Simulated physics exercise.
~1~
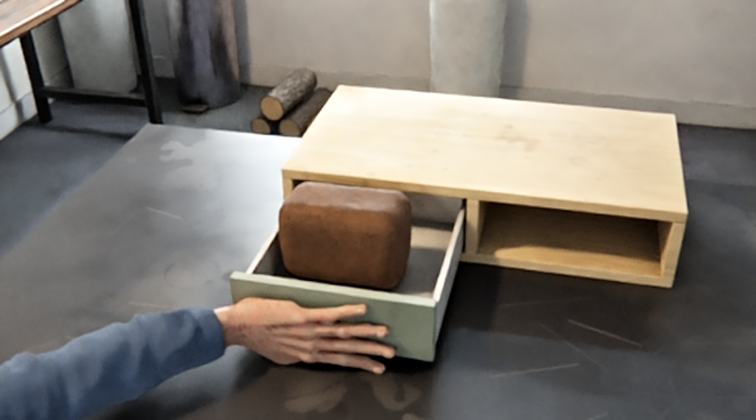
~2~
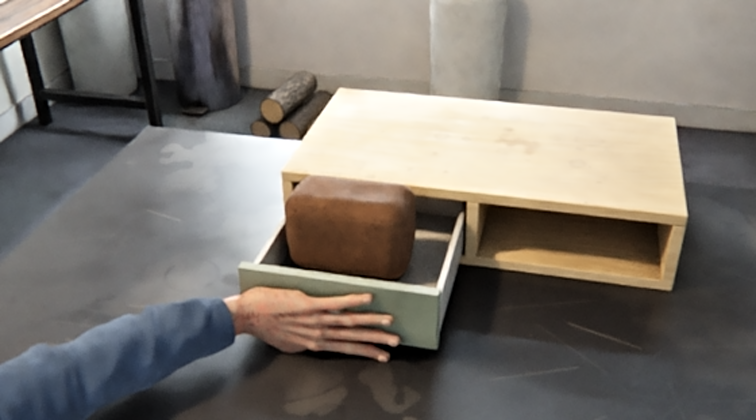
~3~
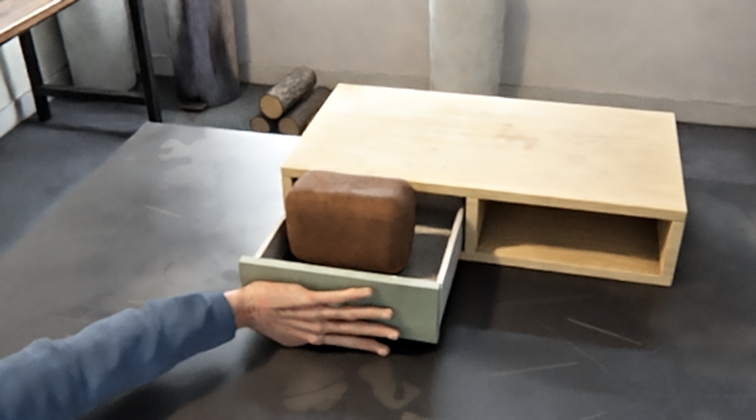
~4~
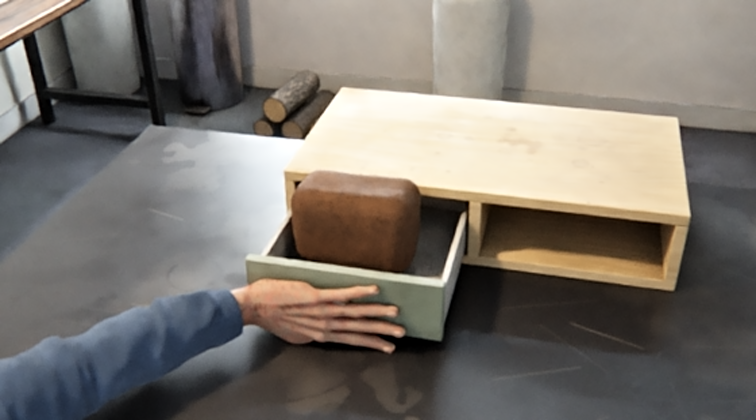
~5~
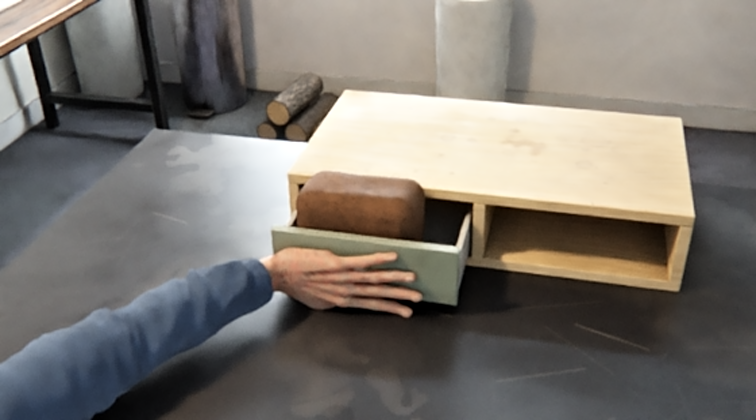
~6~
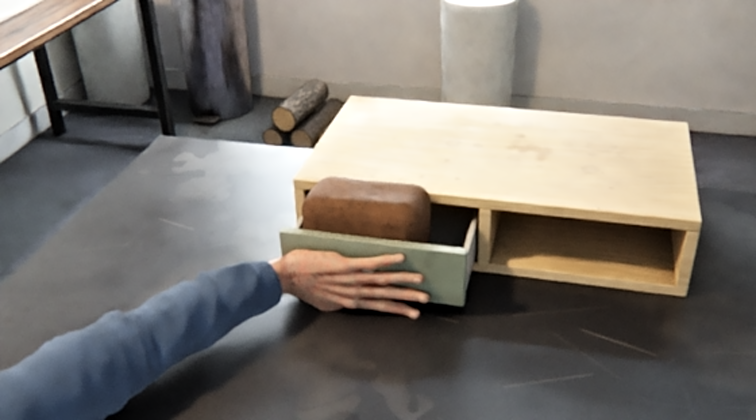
The video shows a hand in a blue sleeve slowly pushing a pale green drawer holding an upright brown loaf-shaped object into a light wooden chest, until the drawer stops partly open, with the object still sticking up above its front.
